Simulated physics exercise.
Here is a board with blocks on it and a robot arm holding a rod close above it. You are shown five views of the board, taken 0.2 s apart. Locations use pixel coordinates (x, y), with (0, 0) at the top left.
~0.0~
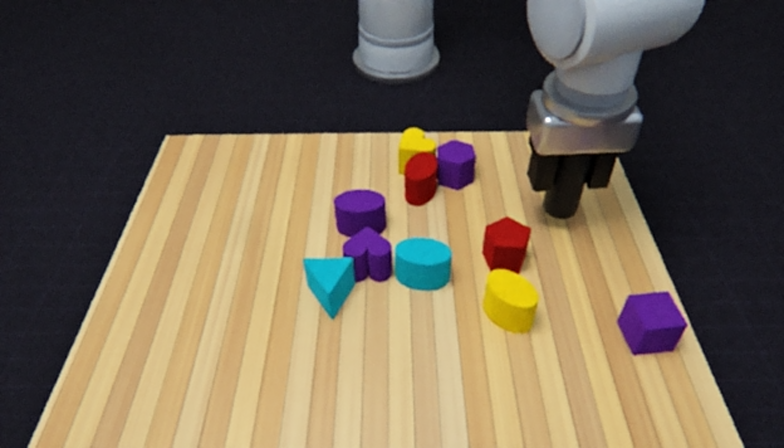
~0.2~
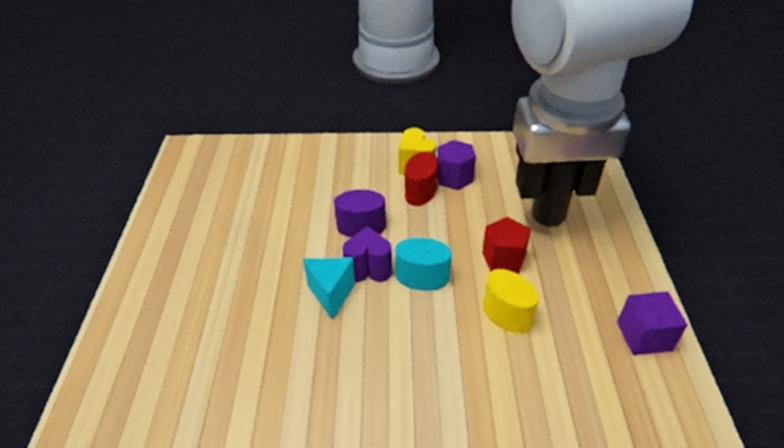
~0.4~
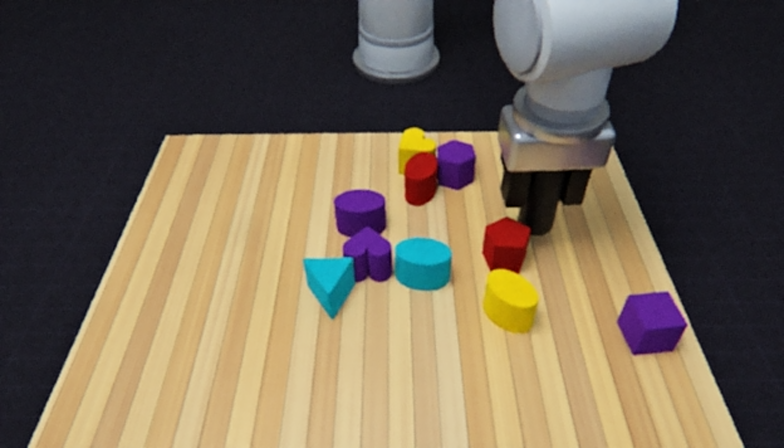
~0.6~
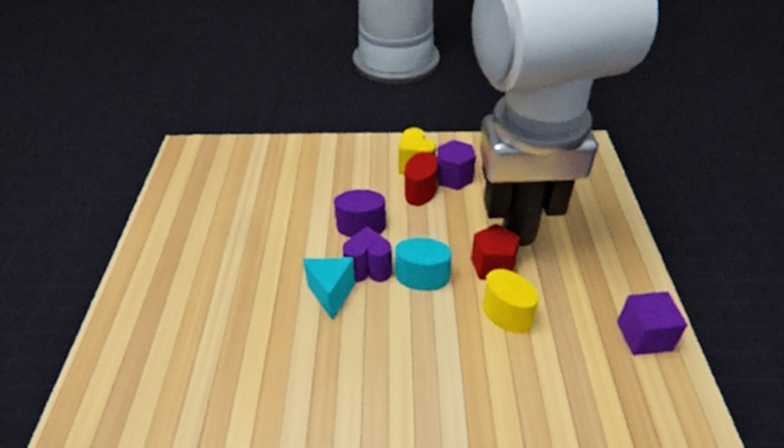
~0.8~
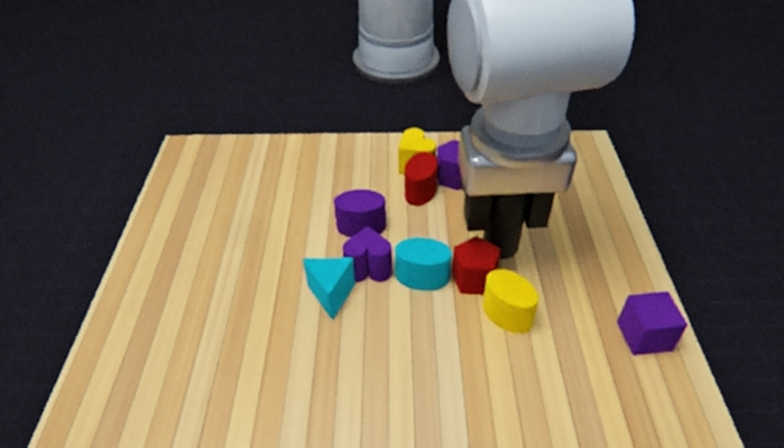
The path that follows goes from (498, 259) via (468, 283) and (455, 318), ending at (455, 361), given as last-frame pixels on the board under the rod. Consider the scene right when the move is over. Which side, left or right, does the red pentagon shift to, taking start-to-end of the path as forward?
Facing from start to end, it will go to the right.
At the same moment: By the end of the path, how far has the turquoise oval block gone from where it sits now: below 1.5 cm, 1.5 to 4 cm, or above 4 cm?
It ends 1.5 to 4 cm away.
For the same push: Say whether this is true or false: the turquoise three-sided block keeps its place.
It is true.
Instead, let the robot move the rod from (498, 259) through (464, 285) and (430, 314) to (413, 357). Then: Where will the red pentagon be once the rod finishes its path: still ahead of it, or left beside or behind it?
It is driven along in front.
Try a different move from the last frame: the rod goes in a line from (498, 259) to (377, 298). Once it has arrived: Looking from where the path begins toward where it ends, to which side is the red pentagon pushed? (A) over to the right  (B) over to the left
Answer: B.
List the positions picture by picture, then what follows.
In the first picture, tip of the rod at (559, 209), middles of tops, turquoise three-sided block at (328, 269), purple heart at (367, 243), turquoise oval block at (423, 250), red pentagon at (509, 232), yellow oval block at (513, 287).
In the second picture, rod at (548, 216), nothing pushed.
In the third picture, rod at (535, 225), nothing pushed.
In the fourth picture, rod at (519, 235), red pentagon at (498, 240).
In the fifth picture, rod at (500, 247), turquoise three-sided block at (328, 269), purple heart at (367, 243), turquoise oval block at (423, 250), red pentagon at (478, 253), yellow oval block at (513, 287).
The first path, step by step. One third of the way, rod at (469, 271); purple heart at (363, 242); turquoise oval block at (410, 260), turned 45° clockwise; red pentagon at (453, 284).
Two thirds of the way, rod at (456, 307); purple heart at (363, 242); turquoise oval block at (410, 260), turned 45° clockwise; red pentagon at (433, 321).
At the end, rod at (456, 349); turquoise three-sided block unmoved; purple heart at (363, 242); turquoise oval block at (410, 260), turned 45° clockwise; red pentagon at (416, 348), turned 35° clockwise; yellow oval block unmoved.
